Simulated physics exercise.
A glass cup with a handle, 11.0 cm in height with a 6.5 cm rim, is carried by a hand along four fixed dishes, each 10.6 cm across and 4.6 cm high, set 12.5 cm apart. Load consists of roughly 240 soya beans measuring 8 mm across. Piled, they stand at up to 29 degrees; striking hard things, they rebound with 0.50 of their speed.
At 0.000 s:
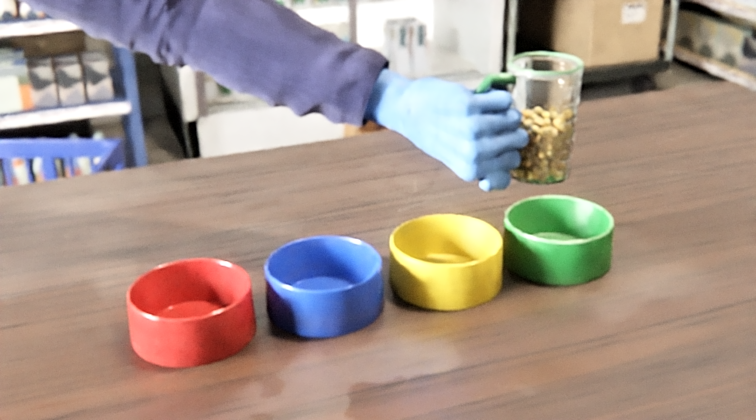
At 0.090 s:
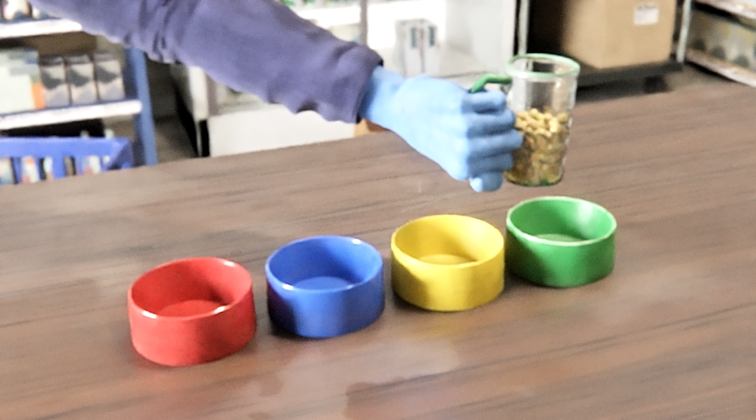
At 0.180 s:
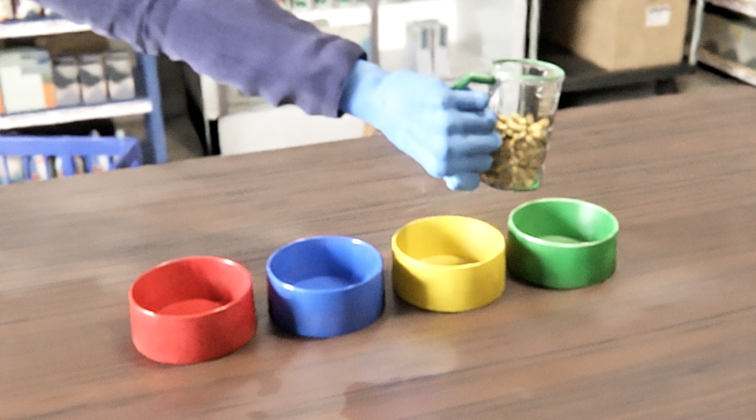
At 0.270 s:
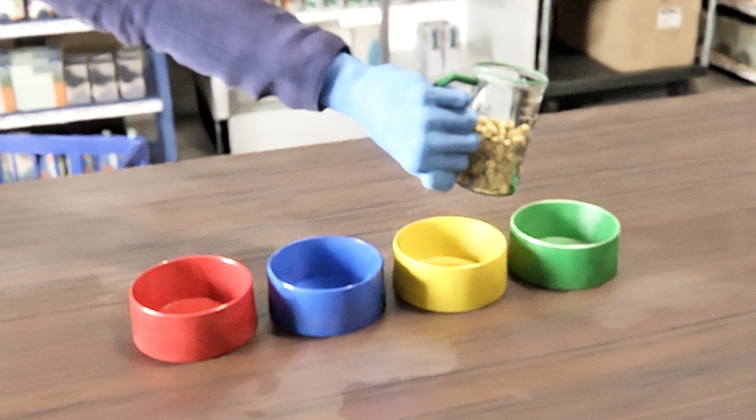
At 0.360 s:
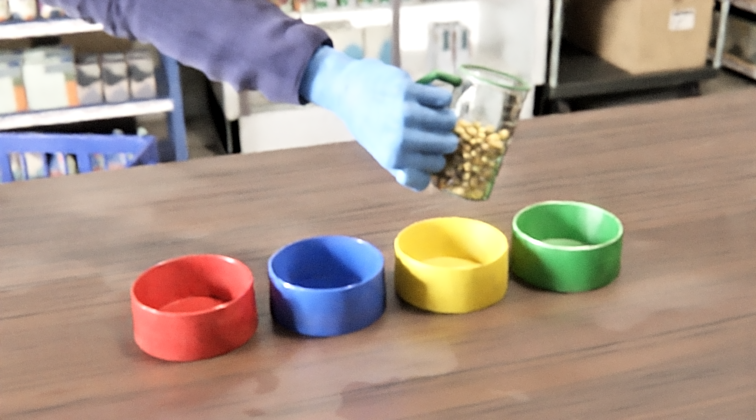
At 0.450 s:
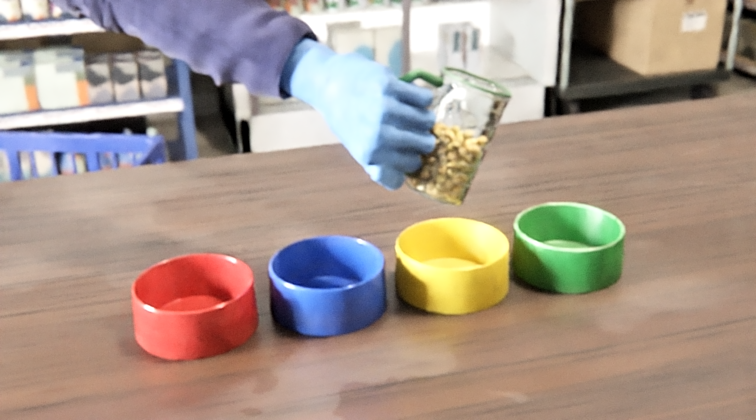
The clip shows a blue-gloved hand holding a clear glass cup of small tan pieces by its handle behind red, blue, yellow and green dishes on a wooden table, moving it left while gradually tilting it rightward.
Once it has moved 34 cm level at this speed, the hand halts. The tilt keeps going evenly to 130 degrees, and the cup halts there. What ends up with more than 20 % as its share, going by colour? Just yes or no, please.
In short: Red no, blue yes, green no, yellow no, counter yes.
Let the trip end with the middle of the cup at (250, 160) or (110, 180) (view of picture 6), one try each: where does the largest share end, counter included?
First try: Blue; second try: Red.
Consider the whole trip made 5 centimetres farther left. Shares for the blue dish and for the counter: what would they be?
The blue dish would get 0 and the counter 0.
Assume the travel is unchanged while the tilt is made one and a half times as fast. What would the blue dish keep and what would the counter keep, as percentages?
In the blue dish 40; on the counter 60.
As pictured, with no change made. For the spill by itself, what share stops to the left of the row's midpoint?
The answer is some 100 per cent.
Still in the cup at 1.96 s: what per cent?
Load share: Near 95 percent.
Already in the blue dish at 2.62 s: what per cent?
I'd say close to 60 per cent at that point.
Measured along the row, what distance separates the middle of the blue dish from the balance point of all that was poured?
2 cm or so, leftwards.
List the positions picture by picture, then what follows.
Cup at (542, 119), tilt 0 degrees, lip at (576, 60), moved 0.0 cm; middle of the pieces at (536, 140); green dish at (559, 218); yellow dish at (446, 240); blue dish at (324, 263); red dish at (190, 288), in the first frame.
Cup at (537, 122), tilt 2 degrees, lip at (573, 63), moved 0.8 cm; middle of the pieces at (530, 142), in the second frame.
Cup at (518, 126), tilt 7 degrees, lip at (558, 69), moved 3.0 cm; middle of the pieces at (510, 146), in the third frame.
Cup at (497, 130), tilt 12 degrees, lip at (542, 76), moved 5.3 cm; middle of the pieces at (488, 150), in the fourth frame.
Cup at (477, 134), tilt 17 degrees, lip at (525, 83), moved 7.5 cm; middle of the pieces at (465, 153), in the fifth frame.
Cup at (455, 137), tilt 22 degrees, lip at (507, 91), moved 9.8 cm; middle of the pieces at (442, 156); green dish at (569, 226); yellow dish at (452, 244); blue dish at (327, 262); red dish at (193, 283). Its pace works out near 55 degrees a second; the hand travels 25 cm a second, in the sixth frame.
After 1.36 s, tilt 72 degrees; cup holds 100 %.
After 1.96 s, tilt 105 degrees; cup holds 95 %, blue 5 %.
After 2.62 s, tilt 130 degrees; cup holds 0 %, blue 60 %.
In the end, at 3.3 s, red 0 %, blue 60 %, green 0 %, yellow 0 %, counter 40 %.
